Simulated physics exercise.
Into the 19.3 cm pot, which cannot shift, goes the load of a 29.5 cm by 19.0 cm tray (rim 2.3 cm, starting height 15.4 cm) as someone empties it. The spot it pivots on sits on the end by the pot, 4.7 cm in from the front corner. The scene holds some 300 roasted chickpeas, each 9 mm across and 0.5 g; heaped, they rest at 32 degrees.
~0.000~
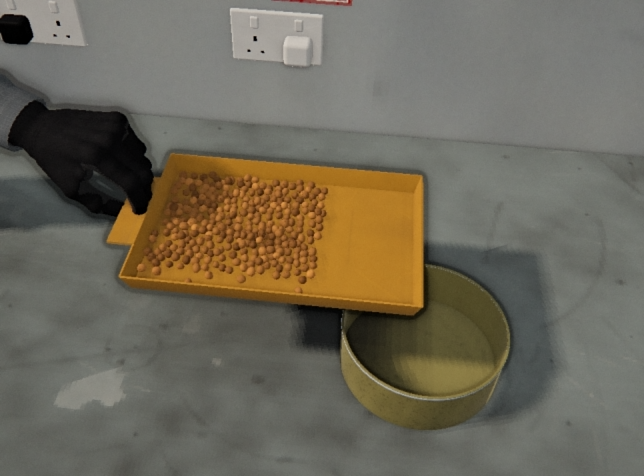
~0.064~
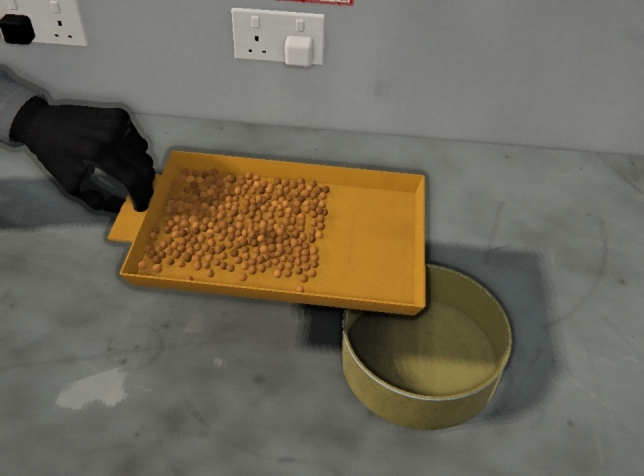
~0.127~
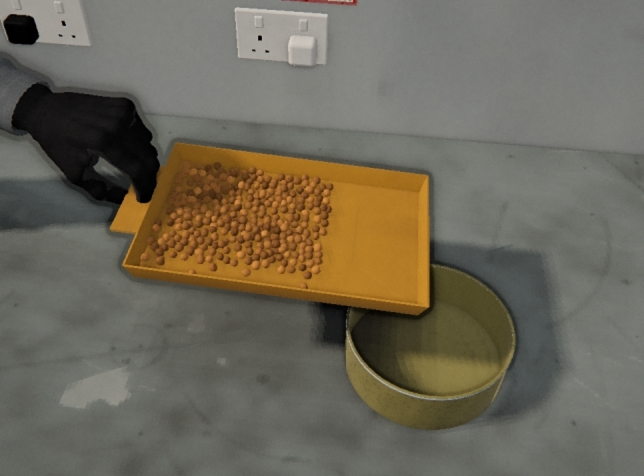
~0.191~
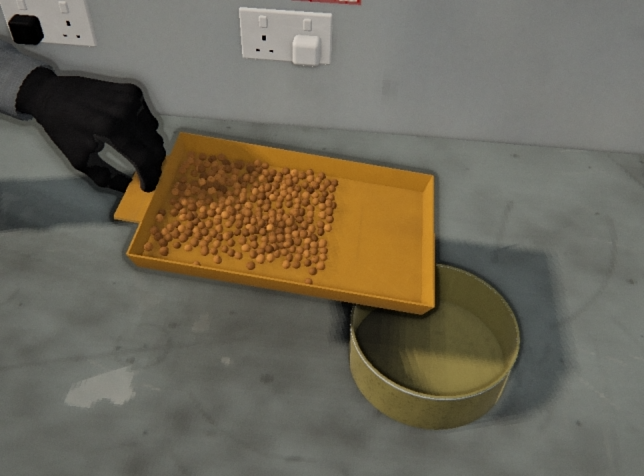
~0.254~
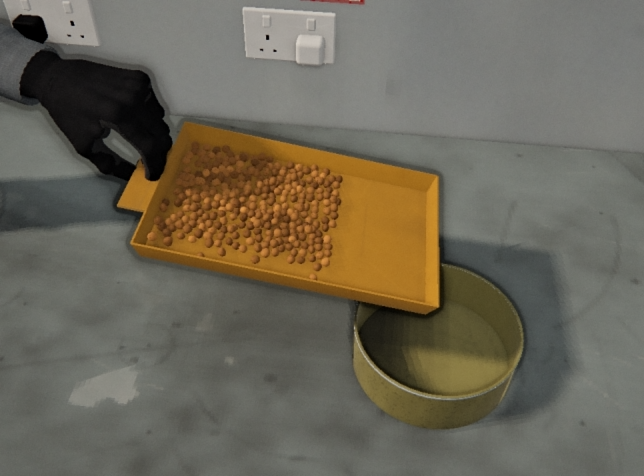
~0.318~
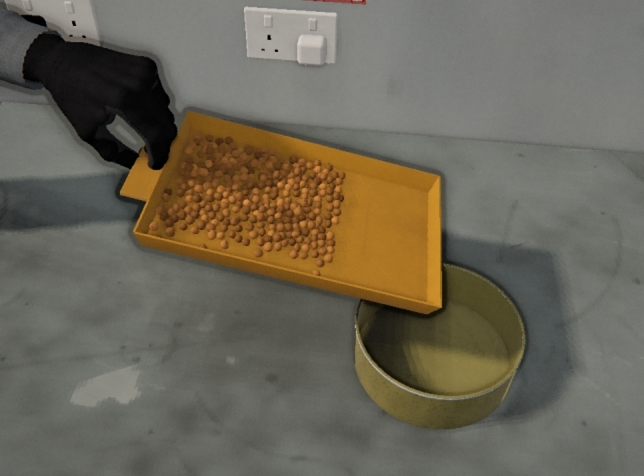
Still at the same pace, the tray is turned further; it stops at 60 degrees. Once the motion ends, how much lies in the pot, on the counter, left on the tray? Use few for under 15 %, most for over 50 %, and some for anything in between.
Pot: Few, counter: Few, tray: Most.
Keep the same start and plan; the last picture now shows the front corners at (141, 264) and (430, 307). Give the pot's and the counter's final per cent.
The pot gets 0 and the counter 0.
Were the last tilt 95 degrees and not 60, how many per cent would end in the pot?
I'd put it at close to 75 per cent.
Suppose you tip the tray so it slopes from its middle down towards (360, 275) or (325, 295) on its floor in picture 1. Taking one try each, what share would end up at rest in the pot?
That would be close to 5 per cent, then close to 0 per cent.
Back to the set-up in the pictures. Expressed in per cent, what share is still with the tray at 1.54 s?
I'd say close to 95 per cent.
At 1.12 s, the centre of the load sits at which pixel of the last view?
Around (418, 222).
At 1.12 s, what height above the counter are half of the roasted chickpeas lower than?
Some 18 cm.
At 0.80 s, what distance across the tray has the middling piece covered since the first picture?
It has moved some 10 cm from its start.
After 0.80 s, tilt 35 degrees; the tray holds 100 %, the pot 0 %.
Then, at 1.12 s, tilt 50 degrees; the tray holds 100 %, the pot 0 %.
After 1.54 s, tilt 60 degrees; the tray holds 95 %, the pot 5 %.
At rest (2.0 s), pot 5 %, counter 0 %, tray 95 %.
